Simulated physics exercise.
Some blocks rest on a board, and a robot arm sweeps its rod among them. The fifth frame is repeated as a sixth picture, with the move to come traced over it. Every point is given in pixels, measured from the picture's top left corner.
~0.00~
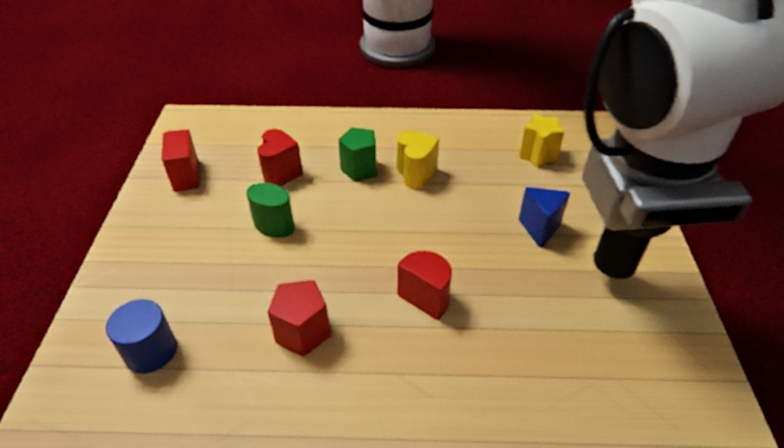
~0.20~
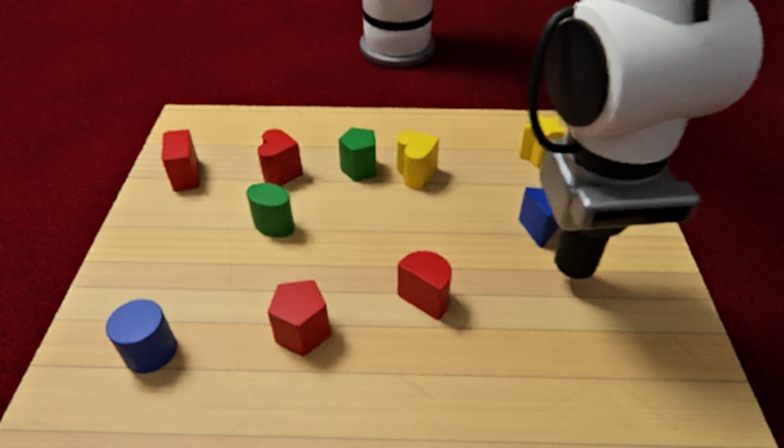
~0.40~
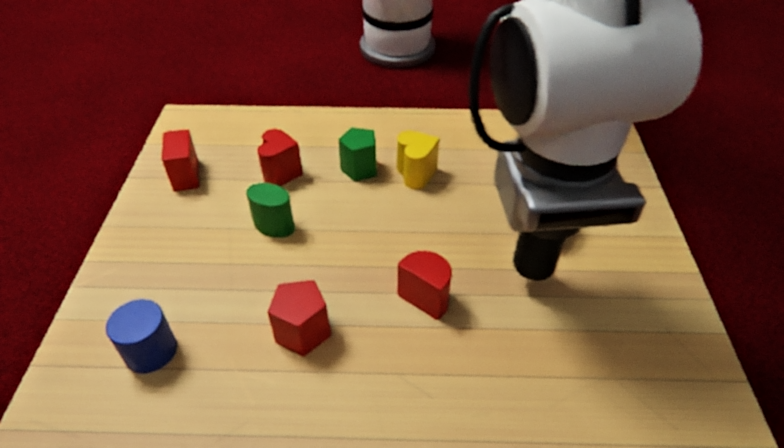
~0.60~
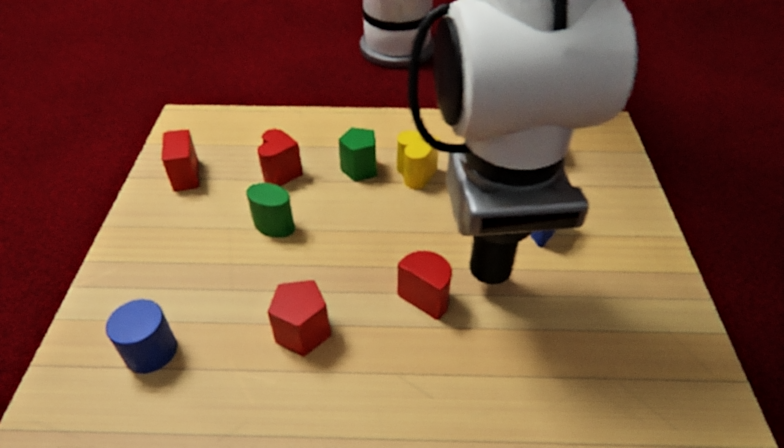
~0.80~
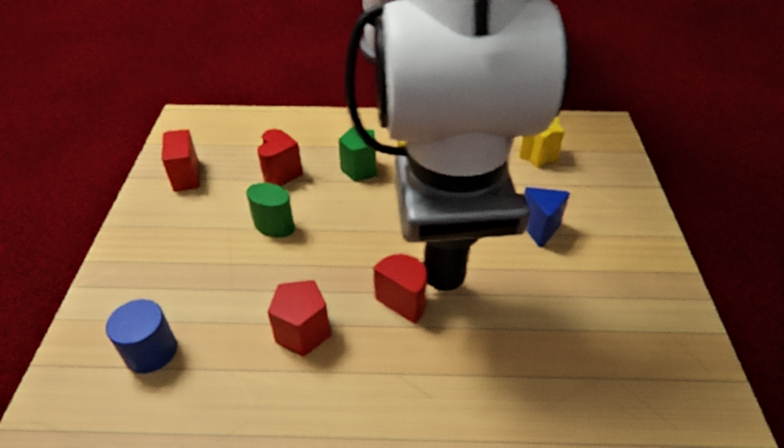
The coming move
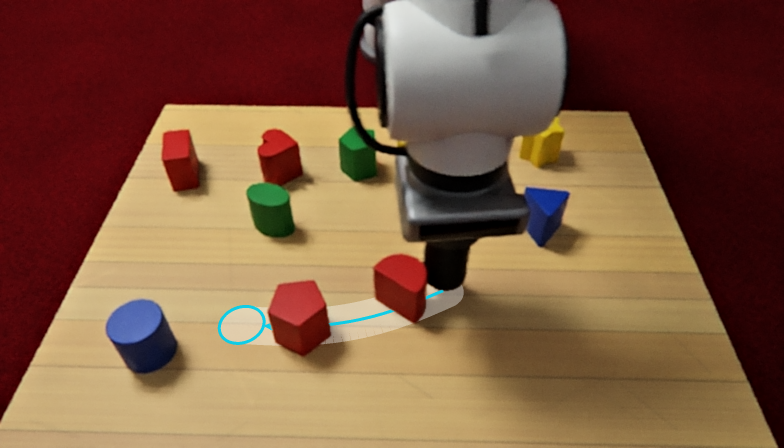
On a wooden board, a robot arm sweeps left and nudges a red block leftward.
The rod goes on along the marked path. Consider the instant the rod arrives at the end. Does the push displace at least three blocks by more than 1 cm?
My answer is yes.
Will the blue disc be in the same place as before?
Final answer: No.
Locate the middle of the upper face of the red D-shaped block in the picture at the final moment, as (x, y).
My best guess is (184, 306).
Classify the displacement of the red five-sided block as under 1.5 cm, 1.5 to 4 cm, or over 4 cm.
It ends farther than 4 cm from its spot.
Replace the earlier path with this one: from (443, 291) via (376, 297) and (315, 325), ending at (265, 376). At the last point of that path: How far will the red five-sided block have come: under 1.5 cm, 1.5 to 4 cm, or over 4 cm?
My estimate: Beyond 4 cm.
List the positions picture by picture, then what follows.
In the first picture, tip of the rod (615, 263), middles of tops, blue disc (134, 320), red five-sided block (297, 301), red D-shaped block (428, 266).
In the second picture, rod (575, 263), nothing pushed.
In the third picture, rod (534, 265), nothing pushed.
In the fourth picture, rod (490, 268), nothing pushed.
In the fifth picture, rod (444, 274), blue disc (134, 320), red five-sided block (297, 301), red D-shaped block (404, 270).
The line goes from (443, 291) via (381, 314) and (312, 326), ending at (242, 324).
The first path, step by step. One third of the way, rod (380, 298); red D-shaped block (334, 285), turned 30° clockwise.
Two thirds of the way, rod (309, 310); red five-sided block (219, 316); red D-shaped block (260, 297), turned 30° clockwise.
At the end, rod (237, 308); blue disc (97, 330); red five-sided block (153, 340), turned 30° anticlockwise; red D-shaped block (184, 306).
